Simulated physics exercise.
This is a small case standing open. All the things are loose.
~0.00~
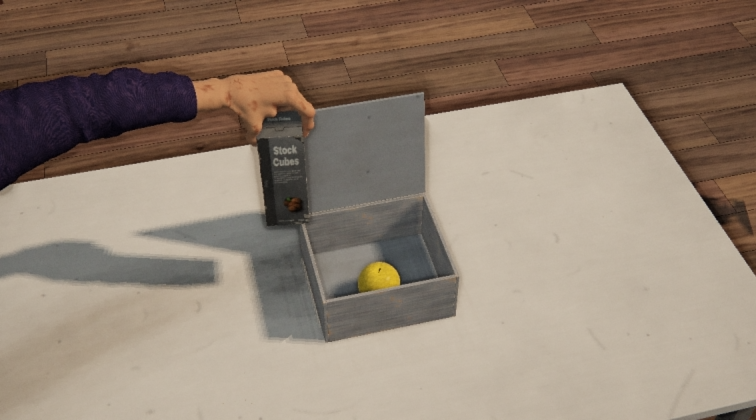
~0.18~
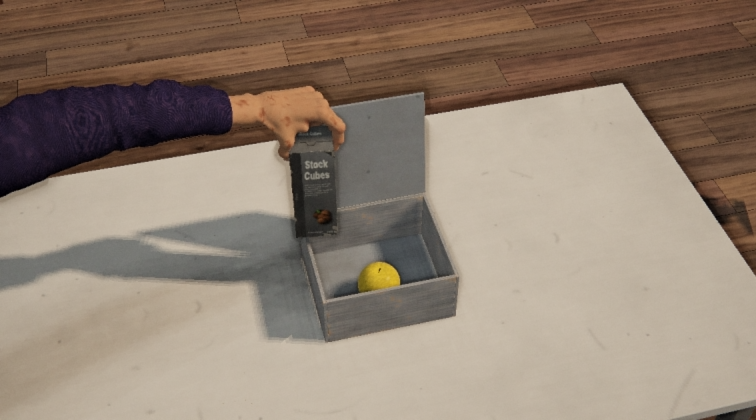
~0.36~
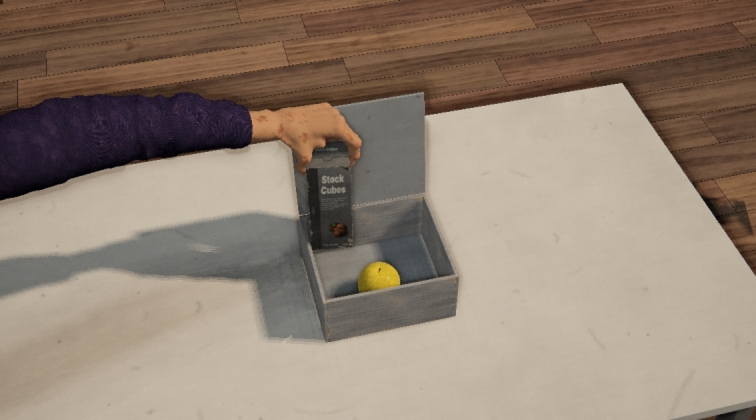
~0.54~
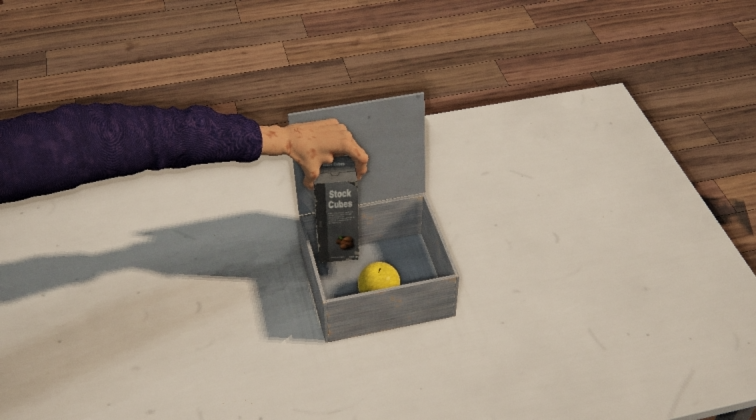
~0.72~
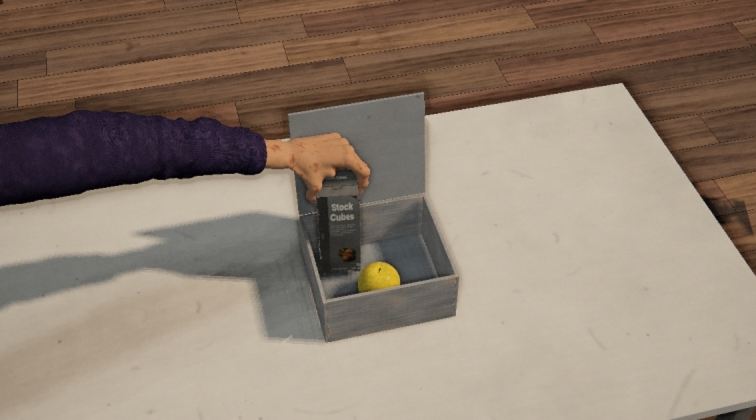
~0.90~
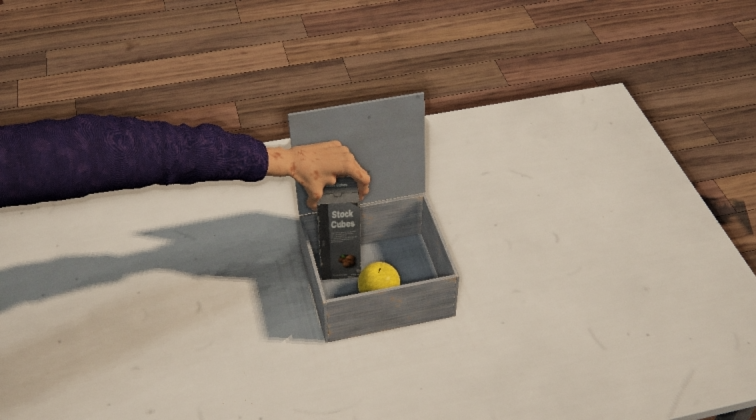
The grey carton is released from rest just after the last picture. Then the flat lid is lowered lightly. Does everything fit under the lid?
Here the lid stays ajar.
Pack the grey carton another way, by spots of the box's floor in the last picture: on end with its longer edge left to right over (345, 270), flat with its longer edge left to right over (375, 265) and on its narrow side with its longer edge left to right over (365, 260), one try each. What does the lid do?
First try: It stays ajar; second try: It closes; third try: It shuts flat.
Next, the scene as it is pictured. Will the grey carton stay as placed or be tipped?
The grey carton stays as placed.
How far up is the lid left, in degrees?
Some 85° above the rim.
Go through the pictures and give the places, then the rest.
The first frame shows coming down; grey carton (283, 170).
The second frame shows coming down; grey carton (313, 183).
The third frame shows coming down; grey carton (329, 197).
The fourth frame shows coming down; grey carton (336, 211).
The fifth frame shows coming down; grey carton (338, 223).
The sixth frame shows in place under the hand; grey carton (339, 230).
By 1.80 s, lid starting down.
By 2.10 s, grey carton resting near (339, 230).
By 3.50 s, lid 84° above the rim.
By 5.30 s, grey carton resting near (338, 229).
When it is over (6.5 s), lid 84° above the rim; both as before. End places, in pixels of the last picture, grey carton near (338, 229).
